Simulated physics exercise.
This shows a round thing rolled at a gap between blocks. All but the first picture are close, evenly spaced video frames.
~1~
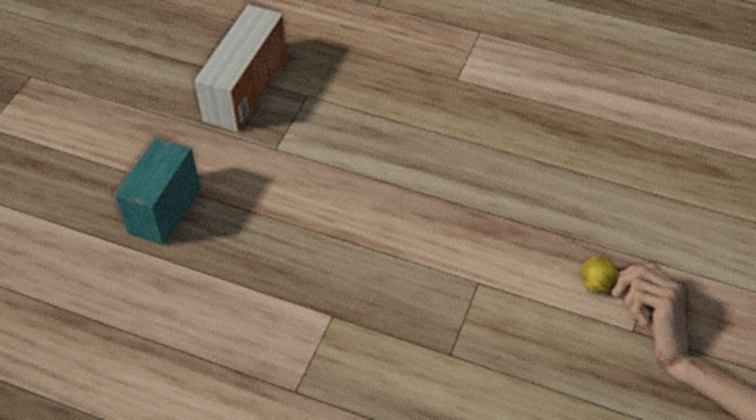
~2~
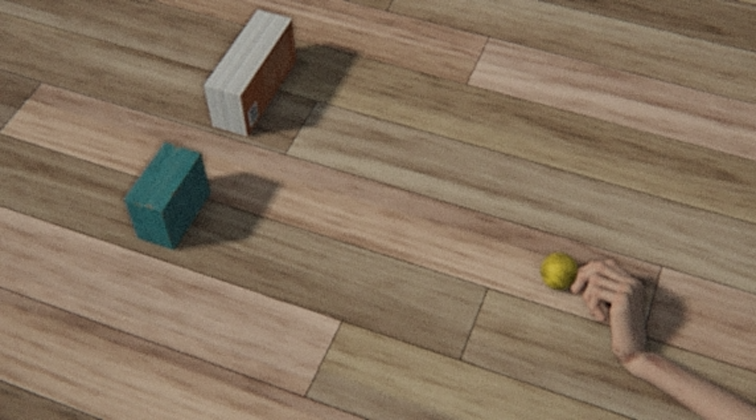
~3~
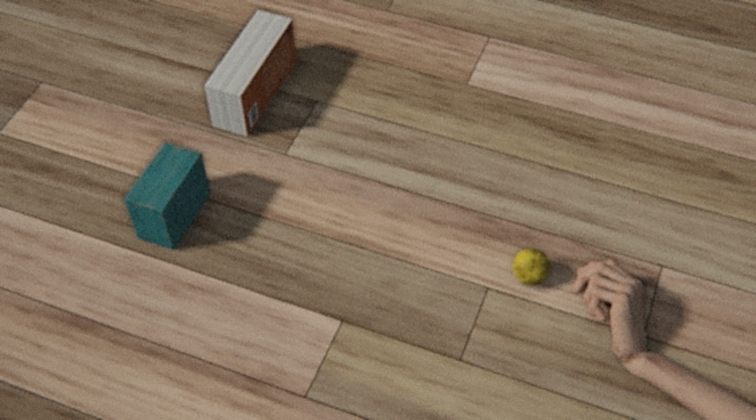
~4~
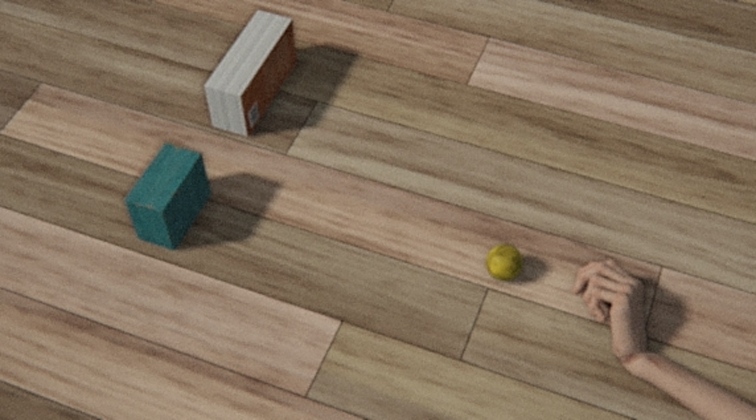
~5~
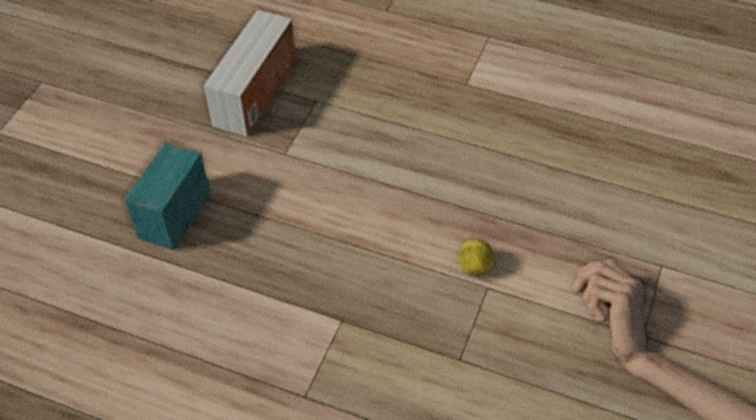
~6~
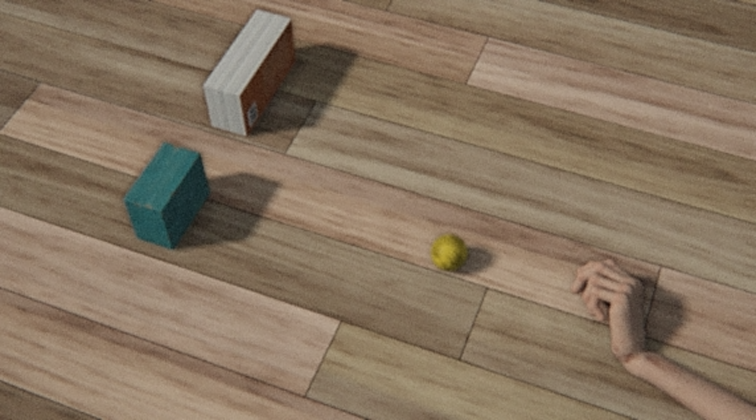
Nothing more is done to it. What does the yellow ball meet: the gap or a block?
Here the yellow ball bounces off.
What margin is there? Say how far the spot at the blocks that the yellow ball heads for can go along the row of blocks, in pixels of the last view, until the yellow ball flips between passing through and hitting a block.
Some 40 pixels, up.
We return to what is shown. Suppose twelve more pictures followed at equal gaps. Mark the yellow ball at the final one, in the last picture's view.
Around (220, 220).
Then, 0.34 s on from there, yellow ball heading on near (231, 216).
Then, 0.96 s on from there, yellow ball coming back near (252, 268).
In the end, the yellow ball hits a block.
